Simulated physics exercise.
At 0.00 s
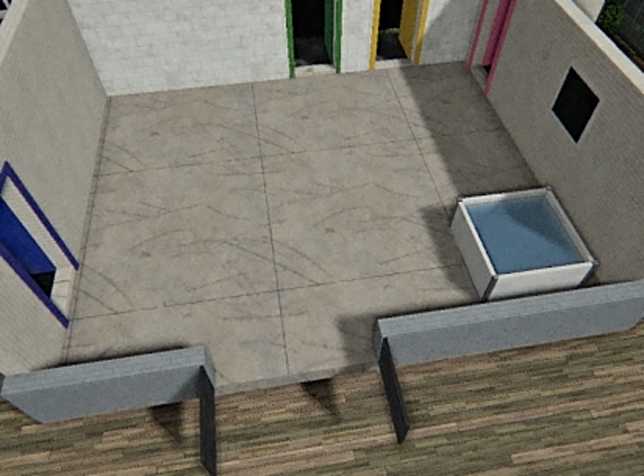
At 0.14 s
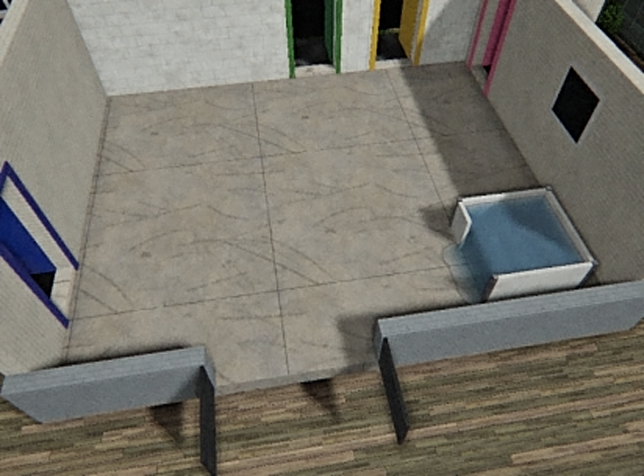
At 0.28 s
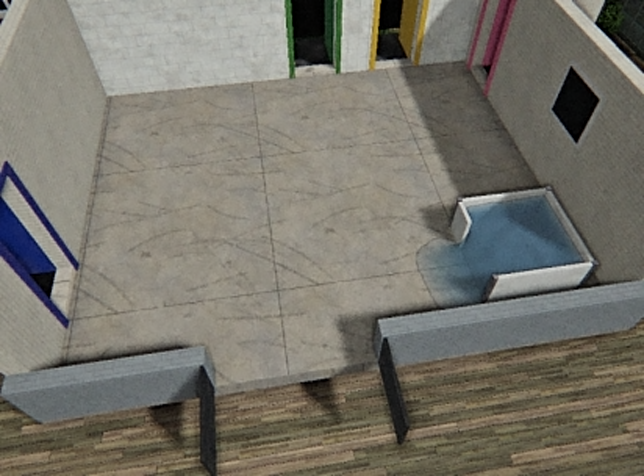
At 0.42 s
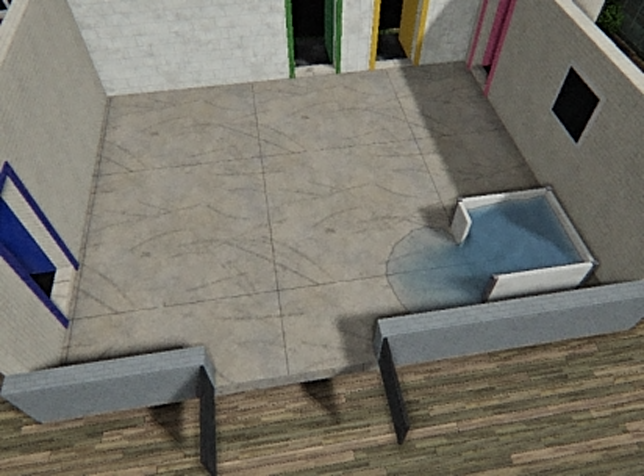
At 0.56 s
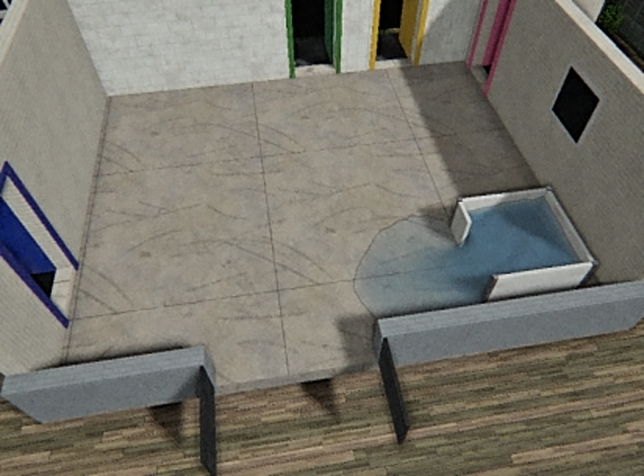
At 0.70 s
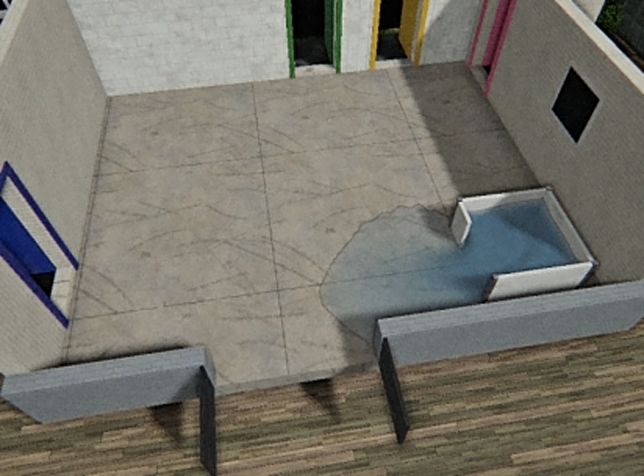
The footage shows a walled yard with a square white tank of still water at the right; part of the tank's left side disappears, and water pours through the gap, spreading leftward across the floor in a widening, thinning sheet.
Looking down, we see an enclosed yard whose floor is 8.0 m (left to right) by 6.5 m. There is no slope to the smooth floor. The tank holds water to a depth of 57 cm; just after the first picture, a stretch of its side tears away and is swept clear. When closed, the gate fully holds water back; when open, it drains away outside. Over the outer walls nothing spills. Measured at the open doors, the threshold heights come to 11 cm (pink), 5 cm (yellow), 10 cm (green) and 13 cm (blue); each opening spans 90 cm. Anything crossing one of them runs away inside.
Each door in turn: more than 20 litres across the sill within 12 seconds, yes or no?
Answers: Pink door, no; yellow door, no; green door, no; blue door, no.
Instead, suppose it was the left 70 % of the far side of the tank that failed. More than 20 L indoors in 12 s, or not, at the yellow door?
Then the yellow door ends up out of bounds.
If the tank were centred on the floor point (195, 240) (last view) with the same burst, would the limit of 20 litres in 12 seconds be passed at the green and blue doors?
Lab note: Green door limit not exceeded; blue door limit exceeded.
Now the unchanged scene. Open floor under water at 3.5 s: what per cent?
40 %.
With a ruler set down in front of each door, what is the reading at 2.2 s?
In centimetres - pink: 0, yellow: 0, green: 0, blue: 0.
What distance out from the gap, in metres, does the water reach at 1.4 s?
Some 4.4 metres from the gap.
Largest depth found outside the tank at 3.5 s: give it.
About 16 cm at most.
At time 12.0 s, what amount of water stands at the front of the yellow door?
The depth comes to around 0.5 centimetres.
After 1.4 s water covers 20 % of the floor and is deepest (25 cm) near (465, 275); pink door not reached, yellow door not reached, green door not reached, blue door not reached.
After 2.2 s water covers 30 % of the floor and is deepest (16 cm) near (465, 275); pink door not reached, yellow door not reached, green door not reached, blue door not reached.
After 3.5 s water covers 40 % of the floor and is deepest (16 cm) near (87, 364); pink door not reached, yellow door not reached, green door not reached, blue door 15 cm at the sill, 1 L in.
After 7.0 s water covers 45 % of the floor and is deepest (8 cm) near (107, 103); pink door not reached, yellow door not reached, green door not reached, blue door 6 cm at the sill, 4 L in.
After 12.0 s water covers 60 % of the floor and is deepest (4 cm) near (99, 148); pink door not reached, yellow door not reached, green door 2 cm at the sill, 0 L in, blue door 2 cm at the sill, 4 L in.
